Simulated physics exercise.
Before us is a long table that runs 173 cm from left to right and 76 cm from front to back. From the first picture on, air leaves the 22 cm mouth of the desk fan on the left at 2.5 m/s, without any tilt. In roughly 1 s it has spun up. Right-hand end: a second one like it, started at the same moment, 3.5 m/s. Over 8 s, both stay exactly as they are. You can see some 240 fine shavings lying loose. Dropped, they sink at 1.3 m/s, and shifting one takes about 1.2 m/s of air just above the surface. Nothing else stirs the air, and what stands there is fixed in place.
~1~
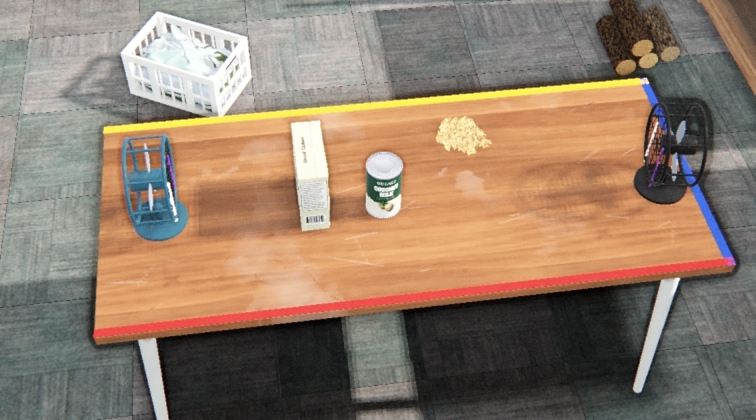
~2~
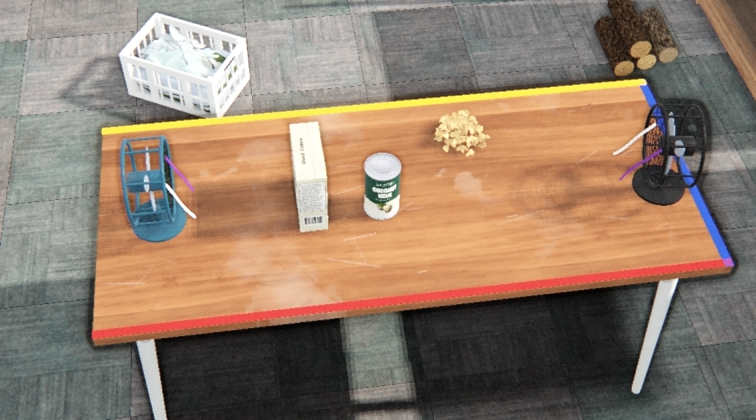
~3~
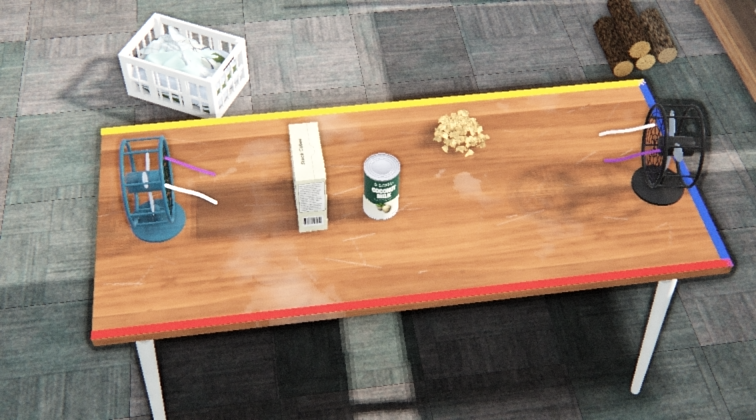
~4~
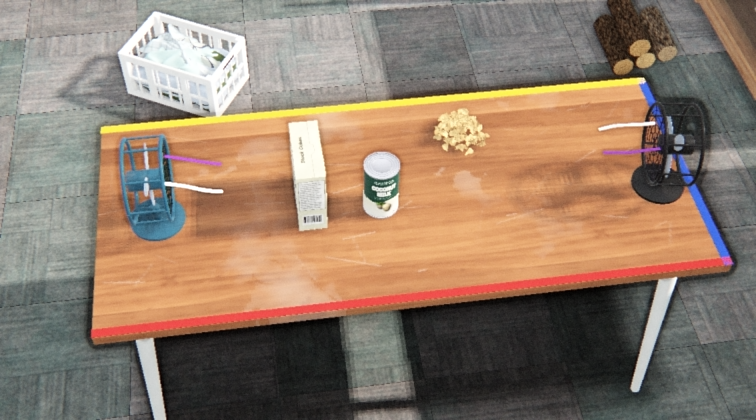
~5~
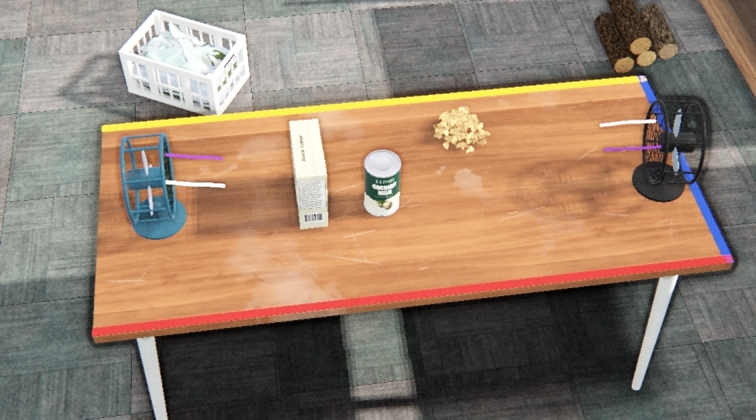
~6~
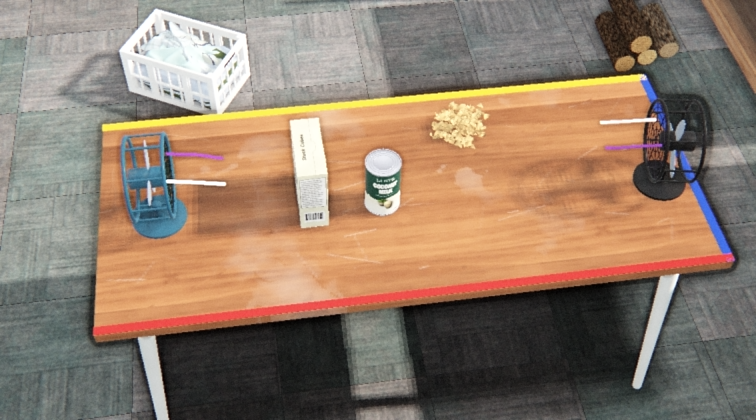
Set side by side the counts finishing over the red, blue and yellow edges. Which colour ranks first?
The yellow edge comes first.
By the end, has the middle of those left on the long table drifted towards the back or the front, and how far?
It has moved rearward by roughly 10 cm.
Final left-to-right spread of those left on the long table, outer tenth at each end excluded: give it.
The middle group spans some 20 cm.
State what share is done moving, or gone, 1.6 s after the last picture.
About 90 per cent.
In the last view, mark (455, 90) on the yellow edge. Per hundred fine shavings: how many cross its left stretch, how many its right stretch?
About 60 per cent left, about 0 per cent right.
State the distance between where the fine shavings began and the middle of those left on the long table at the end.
That comes to some 10 centimetres.
Then, 0.7 s after the last picture, 47 % are over the yellow edge, 0 % over the red edge and 0 % over the blue edge; the middle of those left on the top is near (438, 108); 34 % are gone or lie where they will stay.
Then, 1.6 s after the last picture, 55 % are over the yellow edge, 0 % over the red edge and 0 % over the blue edge; the middle of those left on the top is near (438, 108); 86 % are gone or lie where they will stay.
Then, 3.5 s after the last picture, 56 % are over the yellow edge, 0 % over the red edge and 0 % over the blue edge; the middle of those left on the top is near (438, 108); 88 % are gone or lie where they will stay.
Then, 7.1 s after the last picture, at the end, 56 % are over the yellow edge, 0 % over the red edge and 0 % over the blue edge; the middle of those left on the top is near (438, 108).
